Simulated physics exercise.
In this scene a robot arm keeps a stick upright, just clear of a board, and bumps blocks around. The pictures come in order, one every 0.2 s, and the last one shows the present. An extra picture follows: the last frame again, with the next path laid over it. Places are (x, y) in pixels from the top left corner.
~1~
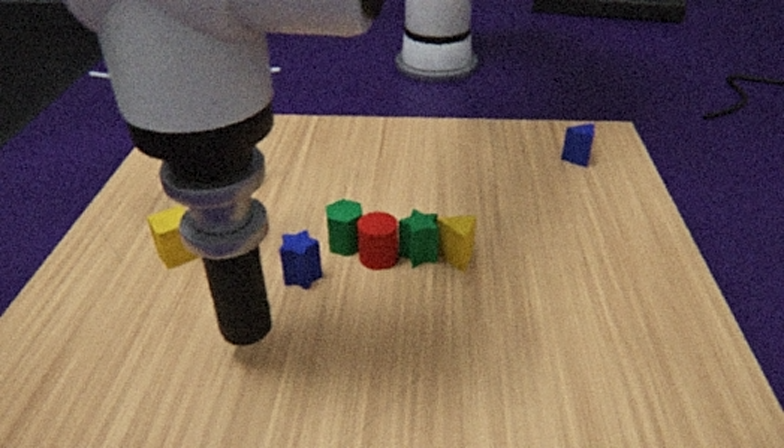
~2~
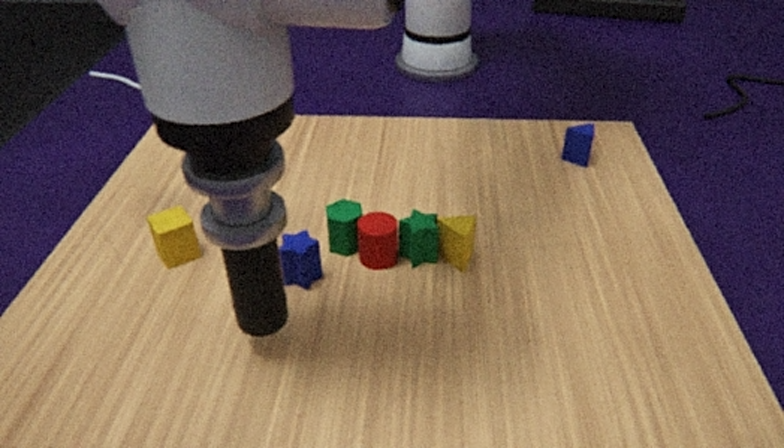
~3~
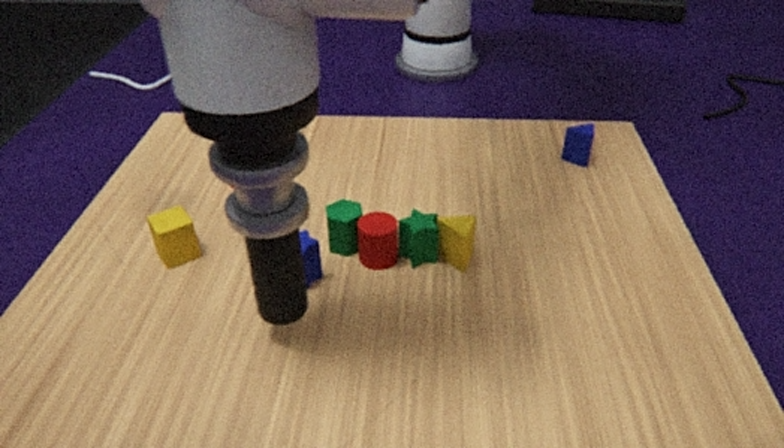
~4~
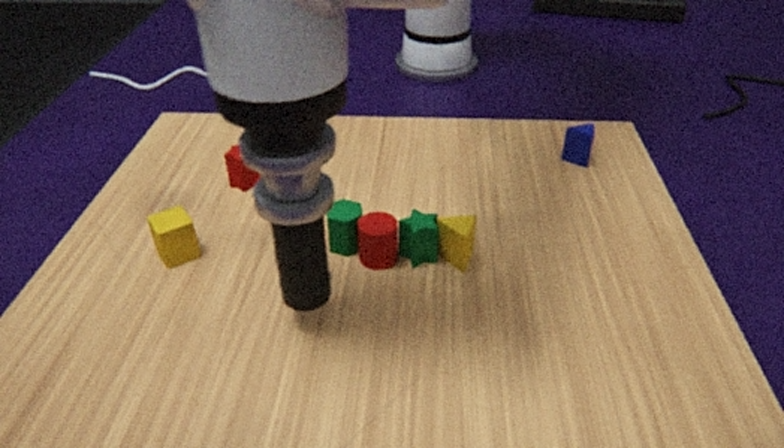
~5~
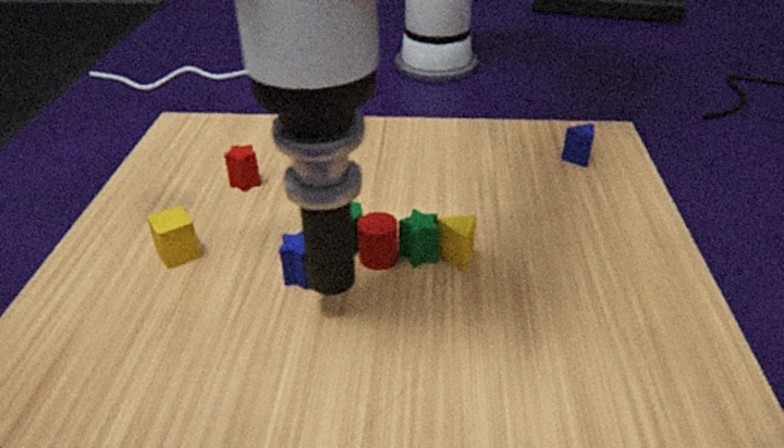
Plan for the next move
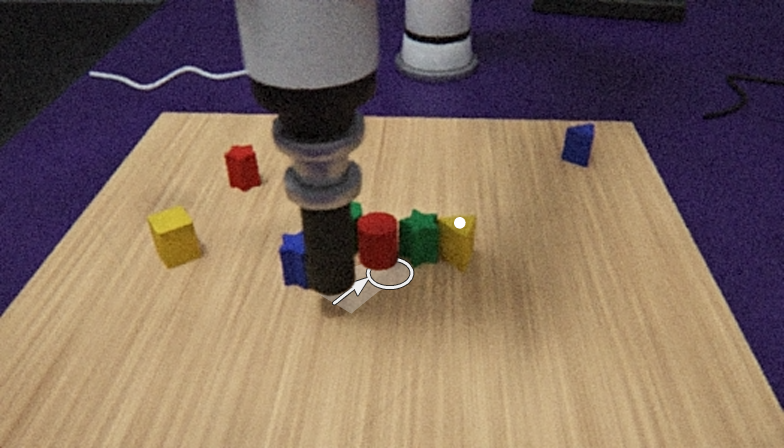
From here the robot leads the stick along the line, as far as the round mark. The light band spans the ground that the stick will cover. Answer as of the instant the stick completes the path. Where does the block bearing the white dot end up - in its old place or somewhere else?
That block stays in place.
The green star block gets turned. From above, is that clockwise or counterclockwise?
Seen from above, its turn is clockwise.
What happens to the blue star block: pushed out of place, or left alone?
Undisturbed, or as good as.
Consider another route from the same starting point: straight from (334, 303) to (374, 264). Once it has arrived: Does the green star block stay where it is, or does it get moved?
The green star block will be pushed away from where it stands.
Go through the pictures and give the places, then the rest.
Stick's lower end (247, 328); blue star block (298, 241); red circular block (378, 223); green star block (420, 220); yellow triangular block (460, 223), in the first frame.
Stick (263, 320); blocks still, in the second frame.
Stick (284, 309); blocks still, in the third frame.
Stick (307, 296); blocks still, in the fourth frame.
Stick (332, 281); blue star block (298, 241); red circular block (378, 223); green star block (420, 220); yellow triangular block (460, 223), in the fifth frame.
Drawn move, from (334, 303) by way of (351, 290) and (368, 278) to (390, 273); the dot is on the yellow triangular block.
On the path given first. Halfway along, stick (359, 261); nothing pushed yet.
At the end, stick (390, 251); blue star block still; red circular block (388, 212); green star block (423, 214), turned 40° clockwise; yellow triangular block still.
